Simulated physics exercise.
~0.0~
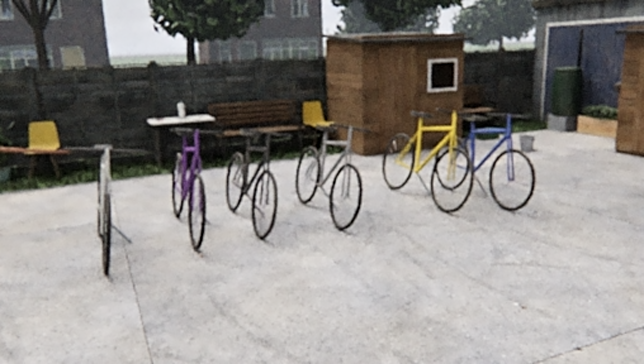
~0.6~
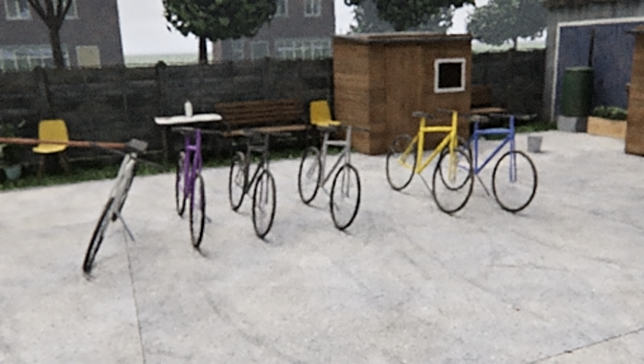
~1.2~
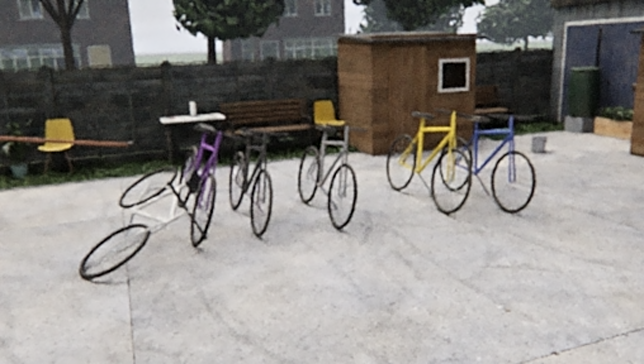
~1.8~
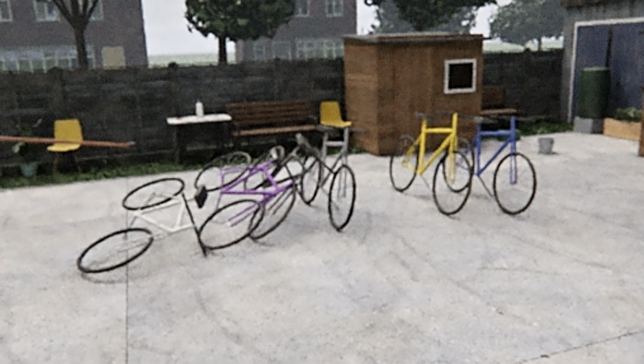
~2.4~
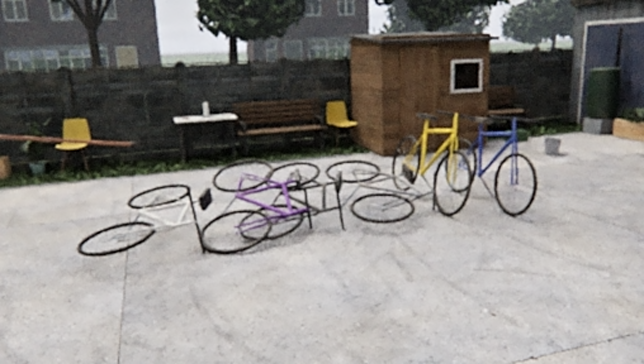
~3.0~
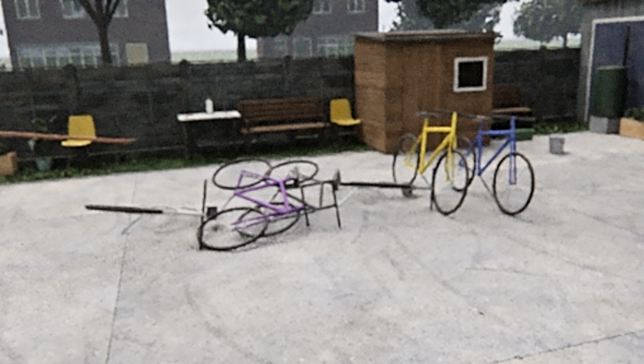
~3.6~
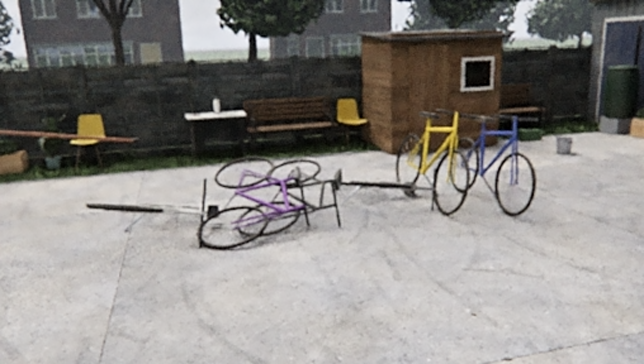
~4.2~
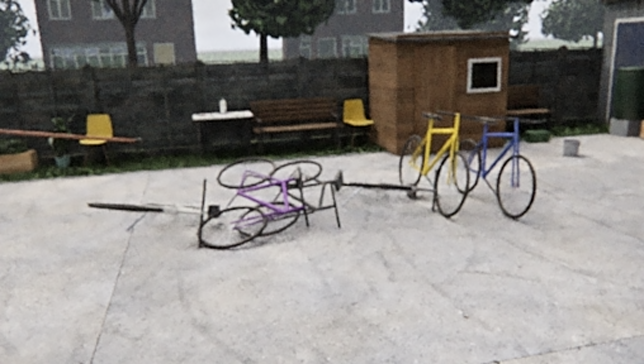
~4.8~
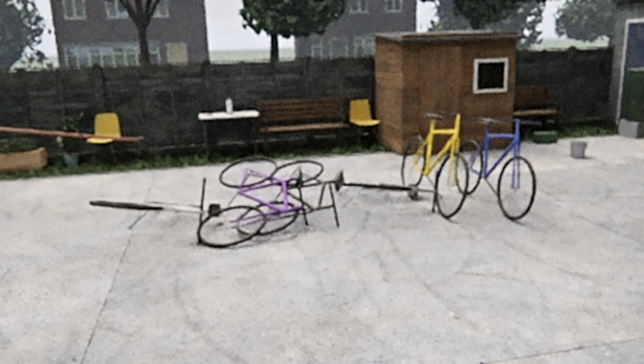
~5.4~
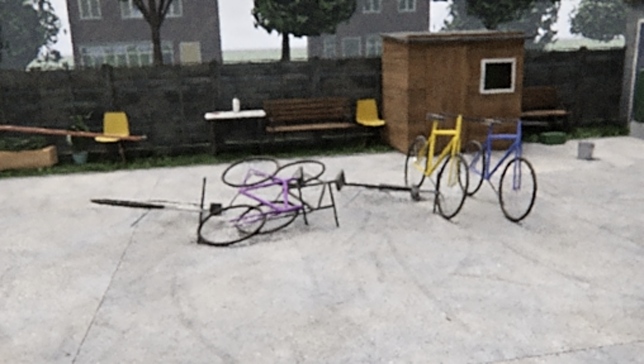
A wooden pole reaching in from the left moves right against the nearest of six bicycles standing in a row on a paved yard, and that white bicycle starts to lean. It tips over to the right into the purple one, which goes down in turn. The two plain bicycles beyond it topple one after the other, the last dropping beside the yellow bicycle. The white bicycle then settles flatter on the ground. Four bicycles end up lying in a tangle, while the yellow and blue ones remain upright in their places.
